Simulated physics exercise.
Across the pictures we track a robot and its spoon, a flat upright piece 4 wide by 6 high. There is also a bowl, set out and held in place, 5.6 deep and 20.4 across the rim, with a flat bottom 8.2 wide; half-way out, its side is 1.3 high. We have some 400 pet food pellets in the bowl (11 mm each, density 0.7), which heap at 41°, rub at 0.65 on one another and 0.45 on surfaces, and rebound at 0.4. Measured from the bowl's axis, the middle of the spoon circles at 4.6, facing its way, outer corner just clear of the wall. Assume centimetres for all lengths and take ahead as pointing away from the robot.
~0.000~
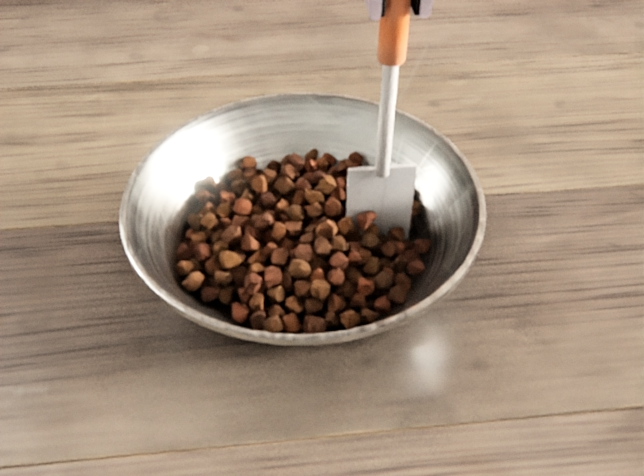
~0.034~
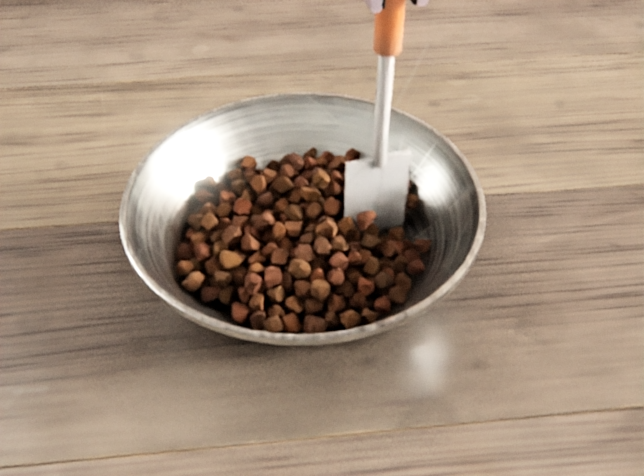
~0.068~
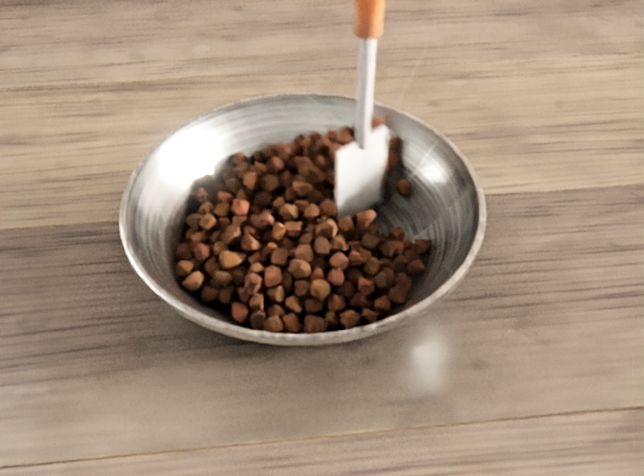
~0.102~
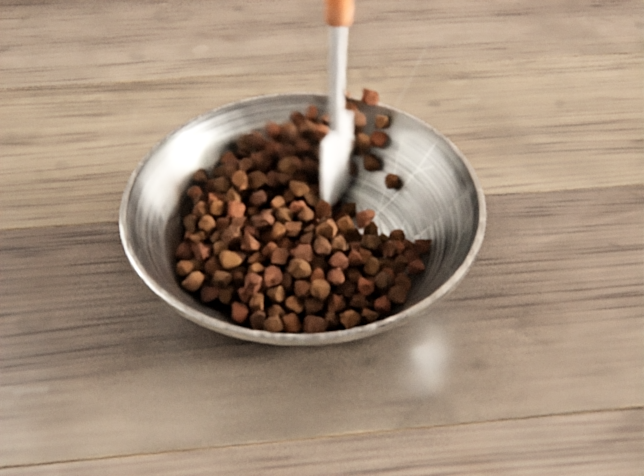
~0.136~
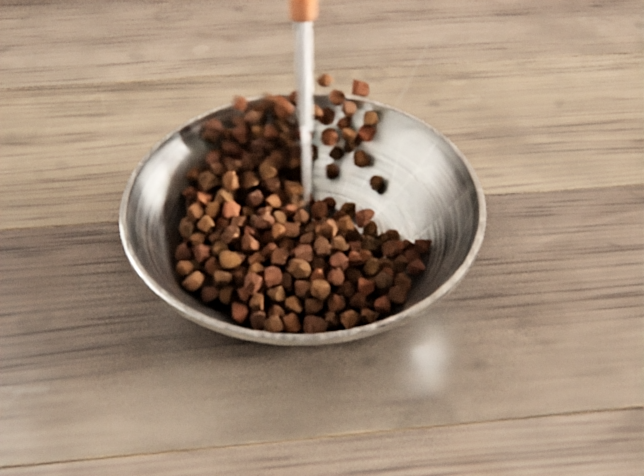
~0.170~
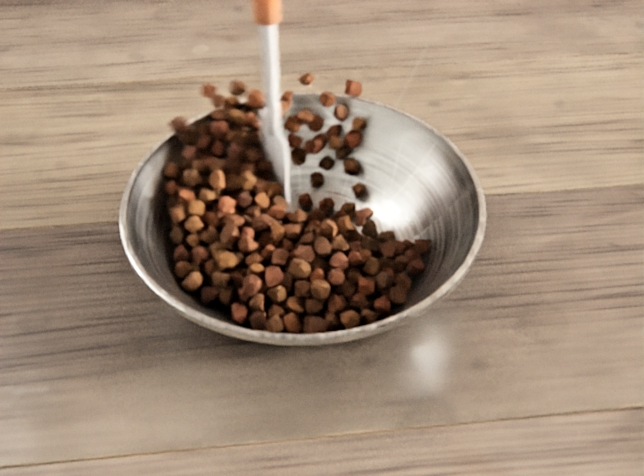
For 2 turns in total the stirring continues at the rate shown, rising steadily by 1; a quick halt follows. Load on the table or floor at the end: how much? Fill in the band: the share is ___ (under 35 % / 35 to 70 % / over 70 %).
The share is under 35 %.
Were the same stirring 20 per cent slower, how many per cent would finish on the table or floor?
15 %.
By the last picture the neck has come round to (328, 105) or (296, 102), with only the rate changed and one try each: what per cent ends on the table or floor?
Roughly 10 and 15 percent, in that order.
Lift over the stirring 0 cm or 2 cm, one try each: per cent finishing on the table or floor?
Try one: Around 30 %; try two: Around 15 %.
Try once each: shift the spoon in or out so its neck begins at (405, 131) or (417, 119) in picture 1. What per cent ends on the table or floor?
Close to 30 per cent for the first and close to 15 per cent for the second.
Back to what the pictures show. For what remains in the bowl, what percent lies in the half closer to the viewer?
Roughly 50 per cent.
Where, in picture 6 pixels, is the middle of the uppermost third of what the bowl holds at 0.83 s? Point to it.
Somewhere around (226, 275), I think.
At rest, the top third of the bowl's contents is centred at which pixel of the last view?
About (323, 225).
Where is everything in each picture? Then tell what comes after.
In the first picture, the spoon neck at (384, 146), 0° round; upper third of the load around (299, 223), from x 185 to 425, top at y 155; 405 in the bowl.
In the second picture, the spoon neck at (380, 137), 10° round; upper third of the load around (304, 217), from x 185 to 425, top at y 155.
In the third picture, the spoon neck at (363, 119), 35° round; upper third of the load around (303, 199), from x 185 to 425, top at y 125.
In the fourth picture, the spoon neck at (336, 107), 59° round; upper third of the load around (288, 180), from x 185 to 425, top at y 95.
In the fifth picture, the spoon neck at (305, 102), 83° round; upper third of the load around (269, 174), from x 185 to 425, top at y 80; 404 in the bowl, 1 in flight or on the tool.
In the sixth picture, the spoon neck at (272, 105), 108° round; upper third of the load around (244, 170), from x 170 to 425, top at y 80; 403 in the bowl, 2 in flight or on the tool.
After 0.50 s, 347° round, highest piece 8 above the table; 342 in the bowl, 48 on the table or floor, 15 in flight or on the tool.
After 0.83 s, 226° round, highest piece 7 above the table; 309 in the bowl, 91 on the table or floor, 5 in flight or on the tool.
After 1.20 s, 0° round, highest piece 6 above the table; 304 in the bowl, 101 on the table or floor.
After 1.90 s, 0° round, highest piece 6 above the table; 304 in the bowl, 101 on the table or floor.
In the end, 304 in the bowl, 101 on the table or floor. That is 25 % on the table or floor.
